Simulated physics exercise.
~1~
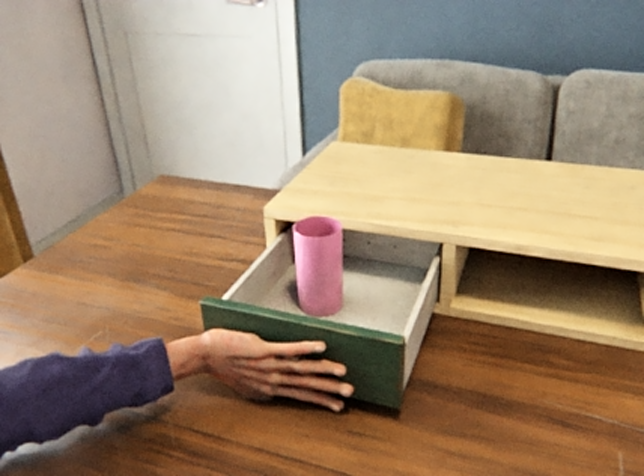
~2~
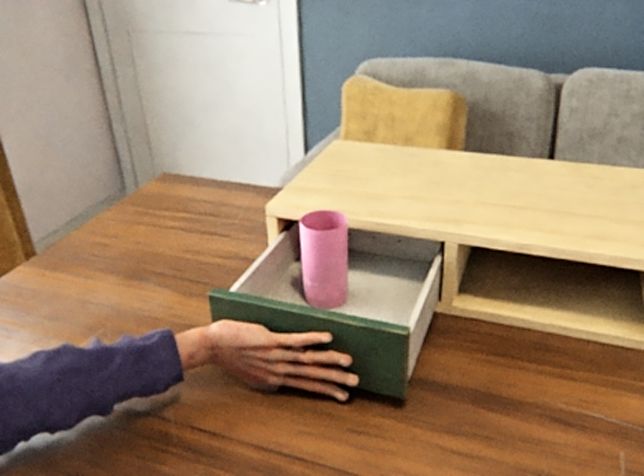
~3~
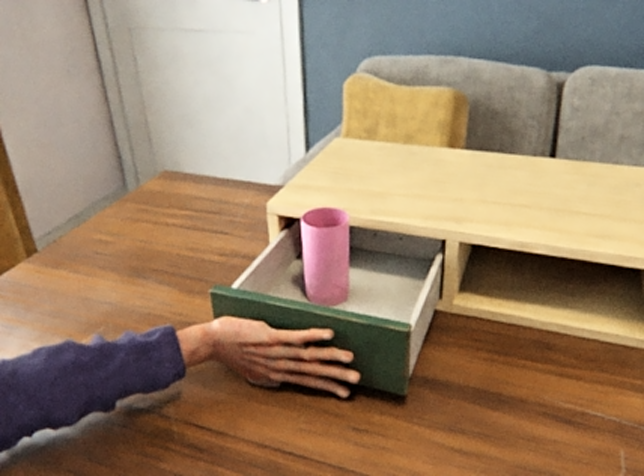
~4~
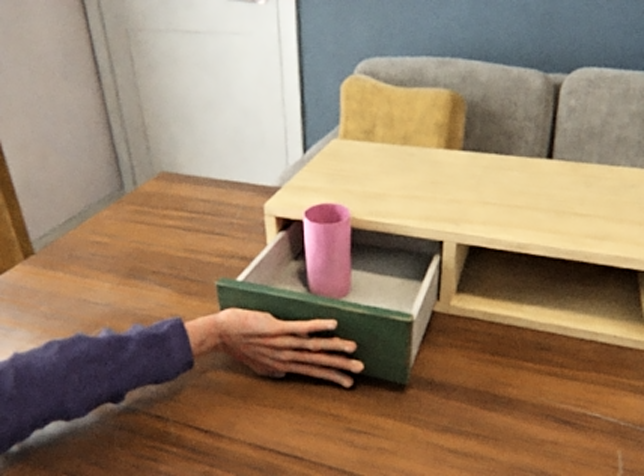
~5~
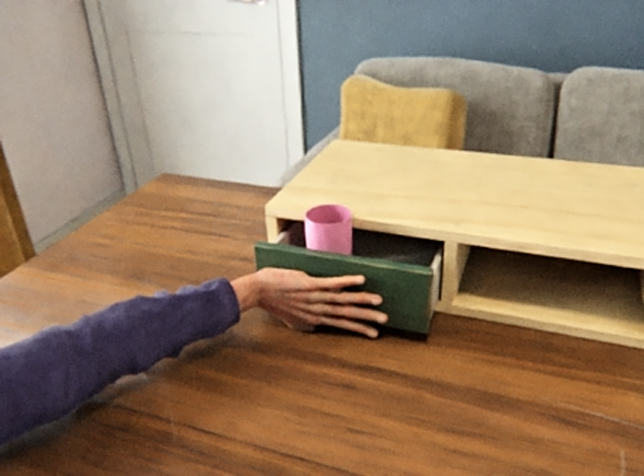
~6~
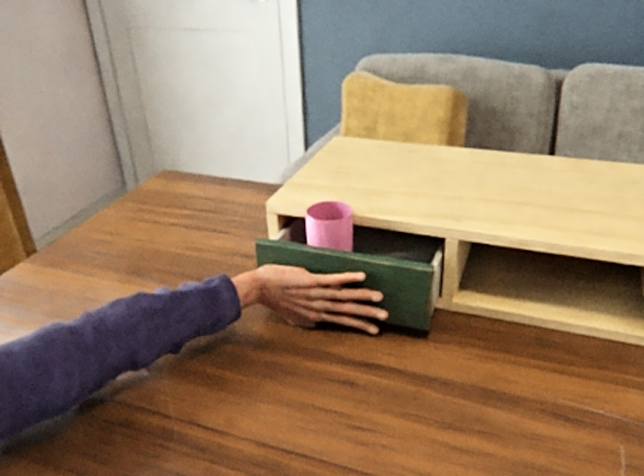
A green-fronted drawer, holding an upright pink beaker, stands open at the left end of a low pale wooden chest on a brown wooden table, seen from slightly above by a gently swaying camera. Behind are a gray sofa with a mustard cushion, a blue wall and a white door. A hand in a purple sleeve reaches from the left and presses flat against the drawer front. It pushes the drawer inward, slightly at first, then much farther. The drawer stops partly open, the beaker still upright near the chest's top edge and the hand resting on the front.
